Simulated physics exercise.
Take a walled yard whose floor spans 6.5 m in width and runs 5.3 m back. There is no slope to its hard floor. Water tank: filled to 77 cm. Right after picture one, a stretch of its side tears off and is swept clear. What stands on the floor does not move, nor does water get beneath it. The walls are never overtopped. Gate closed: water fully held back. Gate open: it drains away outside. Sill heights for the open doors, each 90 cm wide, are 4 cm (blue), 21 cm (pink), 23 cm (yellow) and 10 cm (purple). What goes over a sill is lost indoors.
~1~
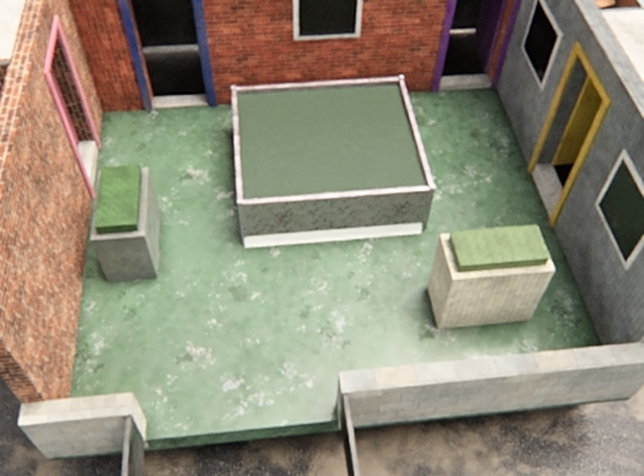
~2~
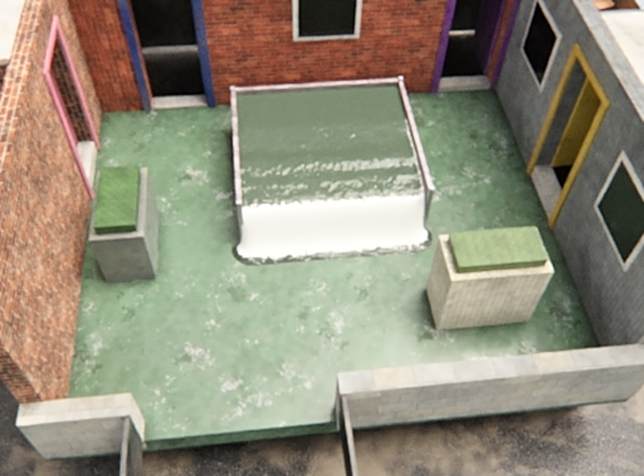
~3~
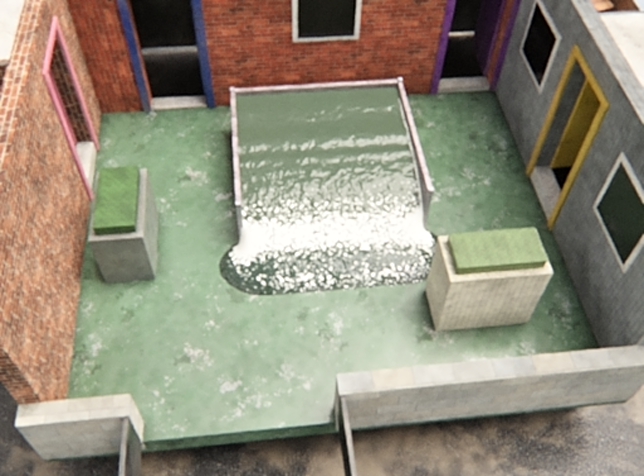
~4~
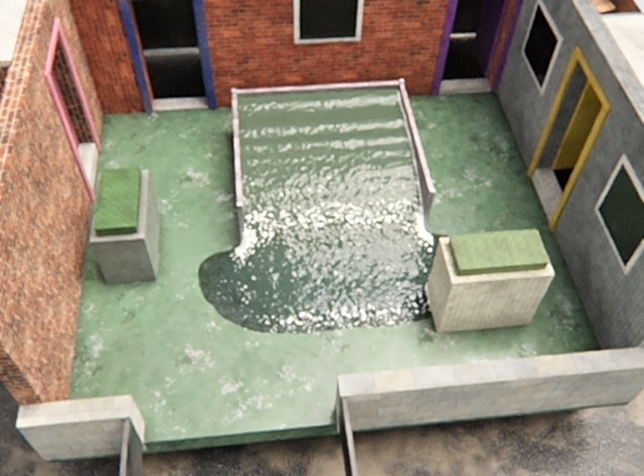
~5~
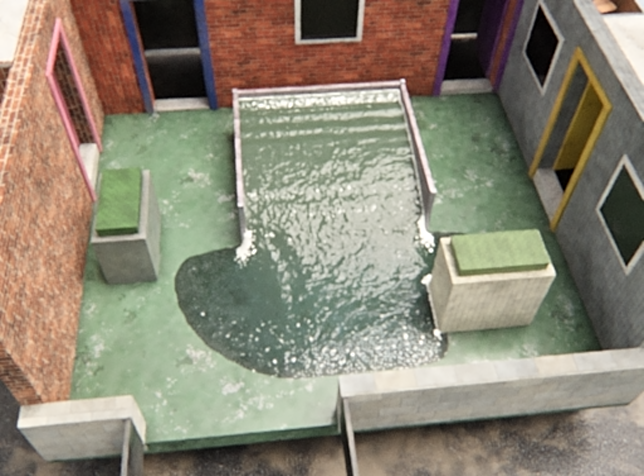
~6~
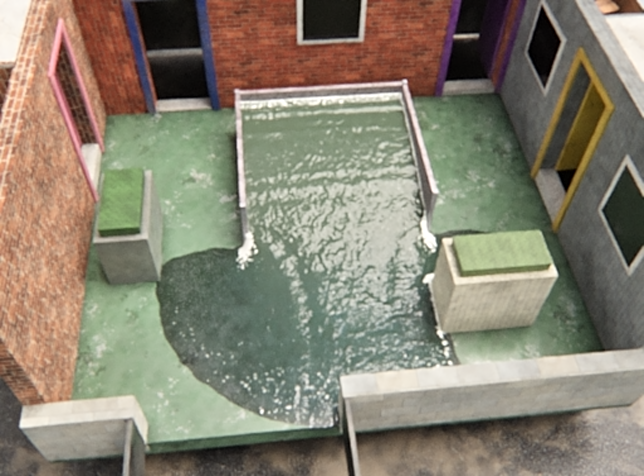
The footage shows a walled yard with a raised water tank whose near side gives way, sending water pouring out and spreading forward across the green floor between two blocks, reaching the low front wall and the gap beside it.
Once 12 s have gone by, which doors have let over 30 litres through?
In the end watch the blue door: It will outstrip the limit, watch the pink door: It will not outstrip the limit, watch the yellow door: It will not outstrip the limit, watch the purple door: It will outstrip the limit.
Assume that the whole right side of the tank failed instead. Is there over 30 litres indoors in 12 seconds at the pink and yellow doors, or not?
With respect to that limit, pink ends up inside it, yellow ends up outside it.
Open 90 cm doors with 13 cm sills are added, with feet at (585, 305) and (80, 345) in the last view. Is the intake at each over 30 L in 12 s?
The first doorway goes beyond and the second stays inside.
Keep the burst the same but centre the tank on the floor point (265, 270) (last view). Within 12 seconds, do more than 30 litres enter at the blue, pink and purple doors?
Checking each door against the limit: Blue does not exceed it, pink does not exceed it, purple does not exceed it.
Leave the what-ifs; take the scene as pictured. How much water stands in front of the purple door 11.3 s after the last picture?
About 7.5 centimetres.
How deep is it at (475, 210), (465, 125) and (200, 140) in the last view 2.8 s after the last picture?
First spot near 8 cm, second near 2 cm, third near 0 cm.
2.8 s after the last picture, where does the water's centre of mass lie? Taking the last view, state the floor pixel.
Its balance point sits around (378, 275).
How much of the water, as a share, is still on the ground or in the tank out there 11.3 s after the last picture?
That would be close to 52 per cent.
Then, 0.7 s after the last picture water covers 45 % of the floor and is deepest (52 cm) near (394, 385); blue door not reached, pink door not reached, yellow door not reached, purple door not reached.
Then, 1.5 s after the last picture water covers 50 % of the floor and is deepest (44 cm) near (394, 385); blue door not reached, pink door not reached, yellow door 11 cm at the sill, 0 L in, purple door not reached.
Then, 2.8 s after the last picture water covers 65 % of the floor and is deepest (33 cm) near (605, 351); blue door not reached, pink door not reached, yellow door 10 cm at the sill, 0 L in, purple door 10 cm at the sill, 0 L in.
Then, 6.3 s after the last picture water covers 95 % of the floor and is deepest (16 cm) near (515, 132); blue door 9 cm at the sill, 11 L in, pink door 4 cm at the sill, 0 L in, yellow door 8 cm at the sill, 0 L in, purple door 14 cm at the sill, 89 L in.
Then, 11.3 s after the last picture water covers 100 % of the floor and is deepest (12 cm) near (107, 118); blue door 8 cm at the sill, 62 L in, pink door 10 cm at the sill, 0 L in, yellow door 6 cm at the sill, 0 L in, purple door 8 cm at the sill, 104 L in.
